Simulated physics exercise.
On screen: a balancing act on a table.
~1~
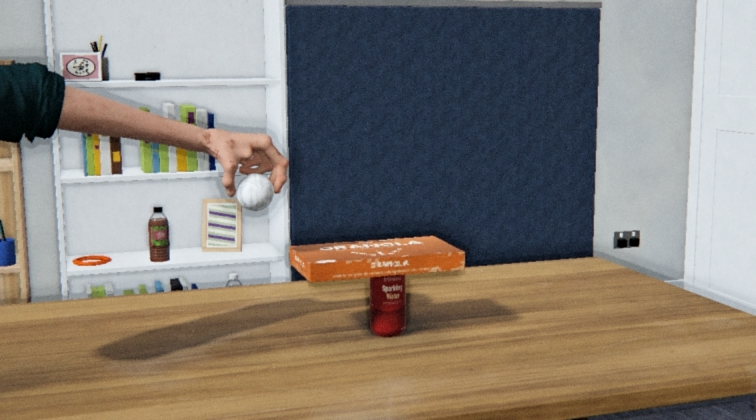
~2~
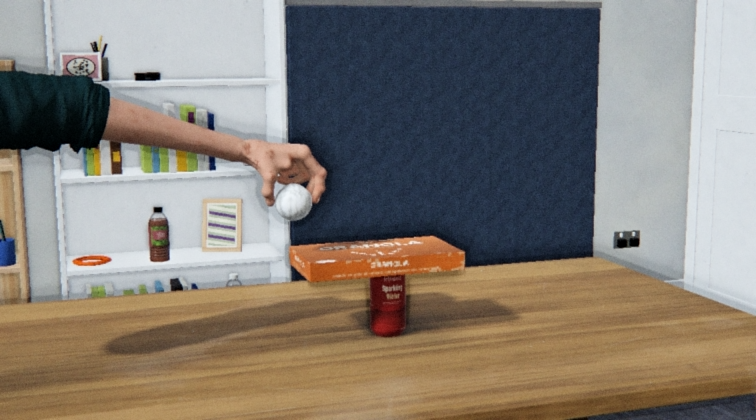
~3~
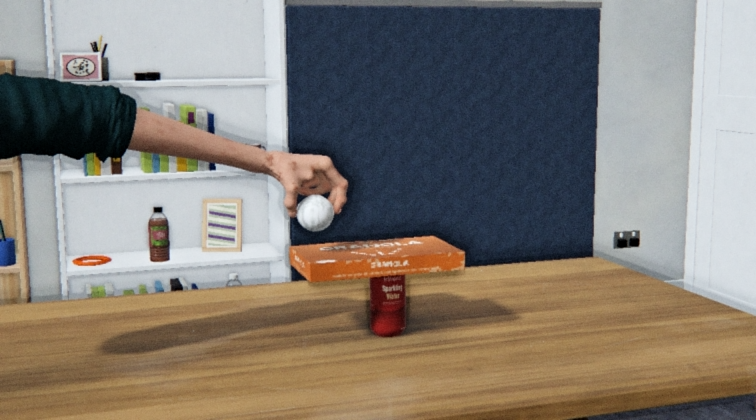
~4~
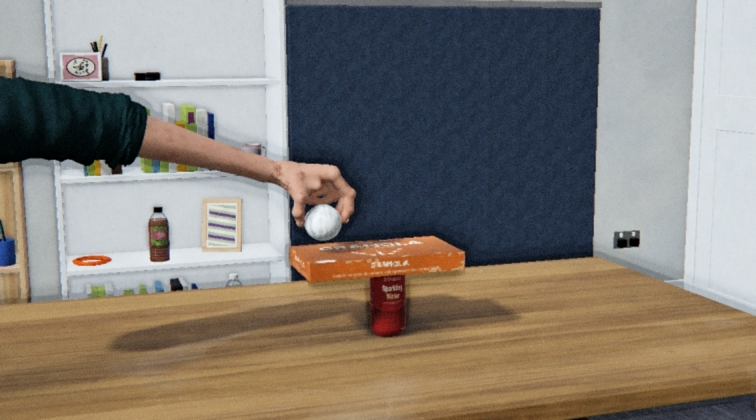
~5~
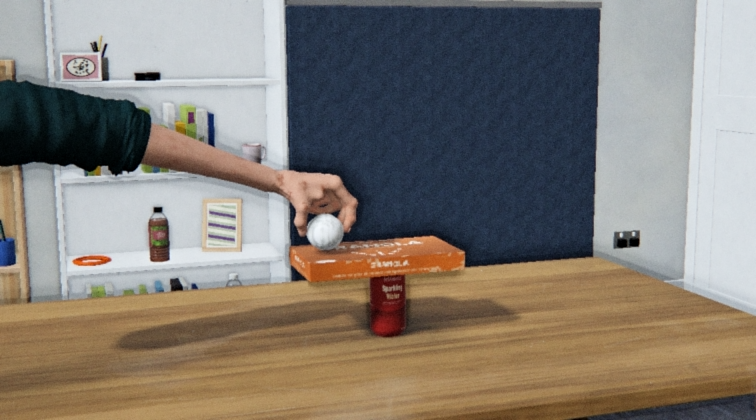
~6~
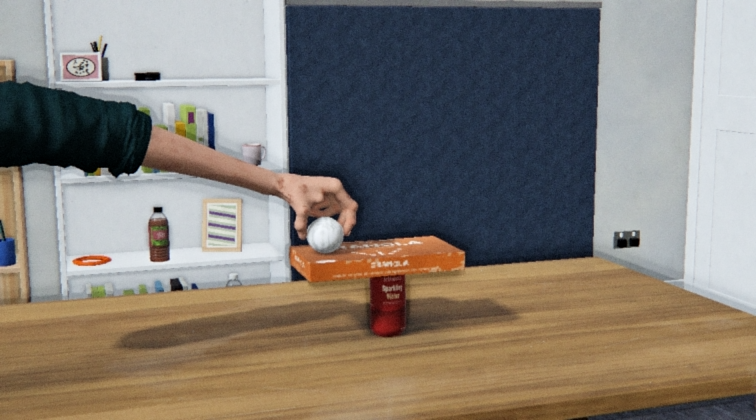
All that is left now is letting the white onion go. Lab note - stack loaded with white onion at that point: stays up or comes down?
Observed: Comes down.
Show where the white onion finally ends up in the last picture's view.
The object finishes somewhere near (252, 331).
Then, 0.30 s after the last picture, white onion now fallen; orange packet tipped 41° from how it was.
Then, 0.40 s after the last picture, orange packet tipped 58° from how it was.
Then, 0.70 s after the last picture, orange packet now fallen; red can slid about its own width.
At rest, fallen, orange packet and white onion; moved from the start, red can. Seen from the same camera at the end, white onion near (252, 332). The stack comes apart.
